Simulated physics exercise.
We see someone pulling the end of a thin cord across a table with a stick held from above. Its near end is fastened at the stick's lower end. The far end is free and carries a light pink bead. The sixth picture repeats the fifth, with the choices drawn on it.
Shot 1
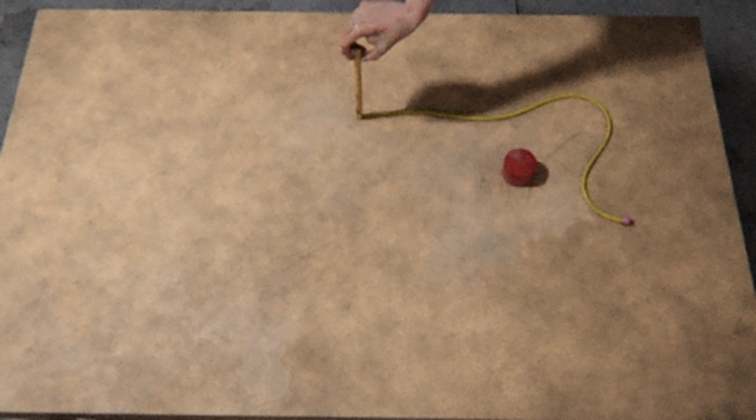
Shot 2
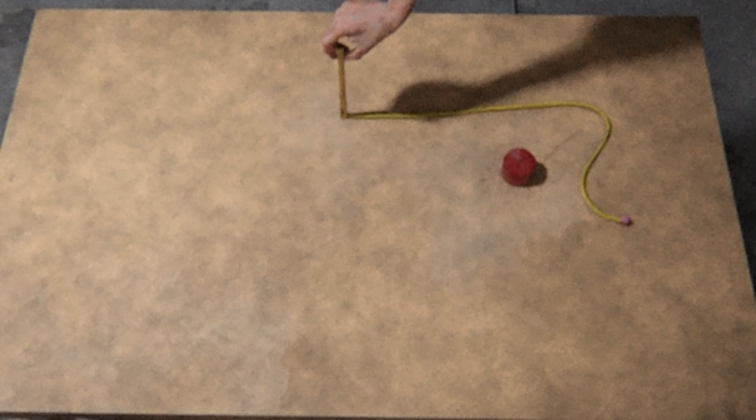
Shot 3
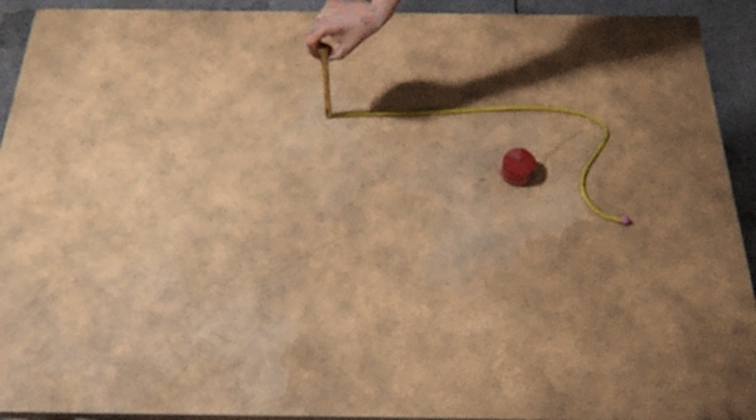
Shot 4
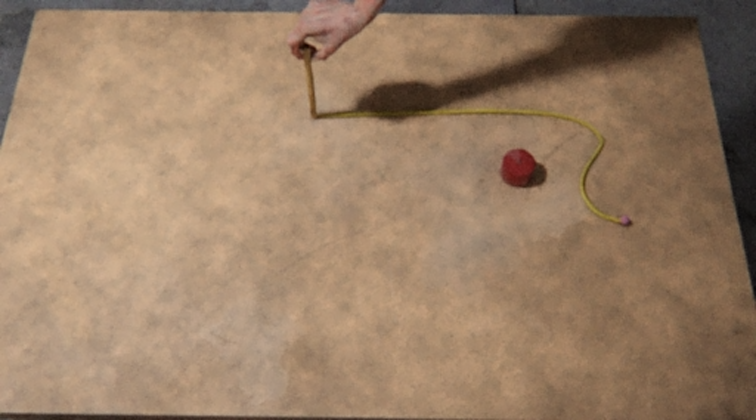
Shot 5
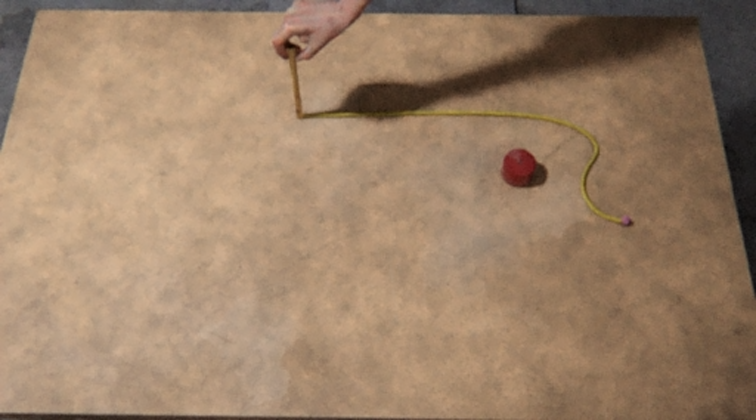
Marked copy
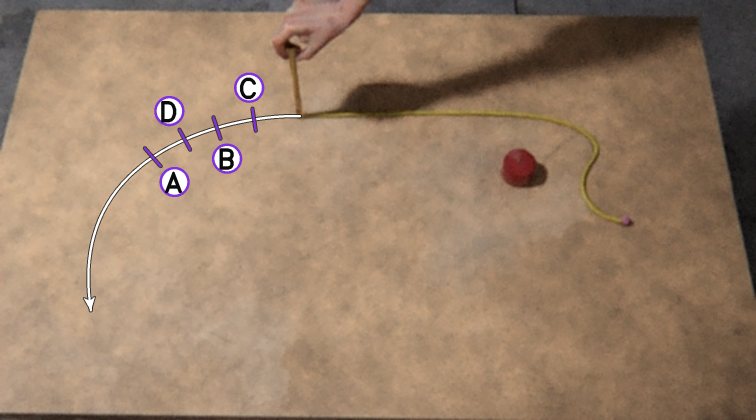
At first, a hand holds a stick upright near the top of a table, with a yellow cord running right from its lower end in a wavy curve around a red tin. The hand then draws the stick steadily left, straightening the cord's near part, while the pink-beaded far end and the tin stay still.
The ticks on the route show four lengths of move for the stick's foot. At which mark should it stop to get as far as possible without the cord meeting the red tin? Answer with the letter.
At B, and not beyond.
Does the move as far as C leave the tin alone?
Yes.
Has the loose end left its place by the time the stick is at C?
By then, no.
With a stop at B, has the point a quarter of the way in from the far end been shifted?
By then, yes.
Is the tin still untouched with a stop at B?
Yes.
On the copy, A at (153, 157); B at (217, 128); C at (254, 120); D at (185, 140); the route from (300, 116) via (141, 166) to (91, 310).
On B. First, foot of the stick (271, 118), middle of the cord (481, 119), free end (626, 220).
Then, foot of the stick (242, 122), middle of the cord (452, 124), free end (625, 220).
Finally, foot of the stick (217, 128), middle of the cord (428, 131), free end (615, 216); nothing has been touched.
By contrast, A brings the cord against the tin; C is safe but short; D brings the cord against the tin.
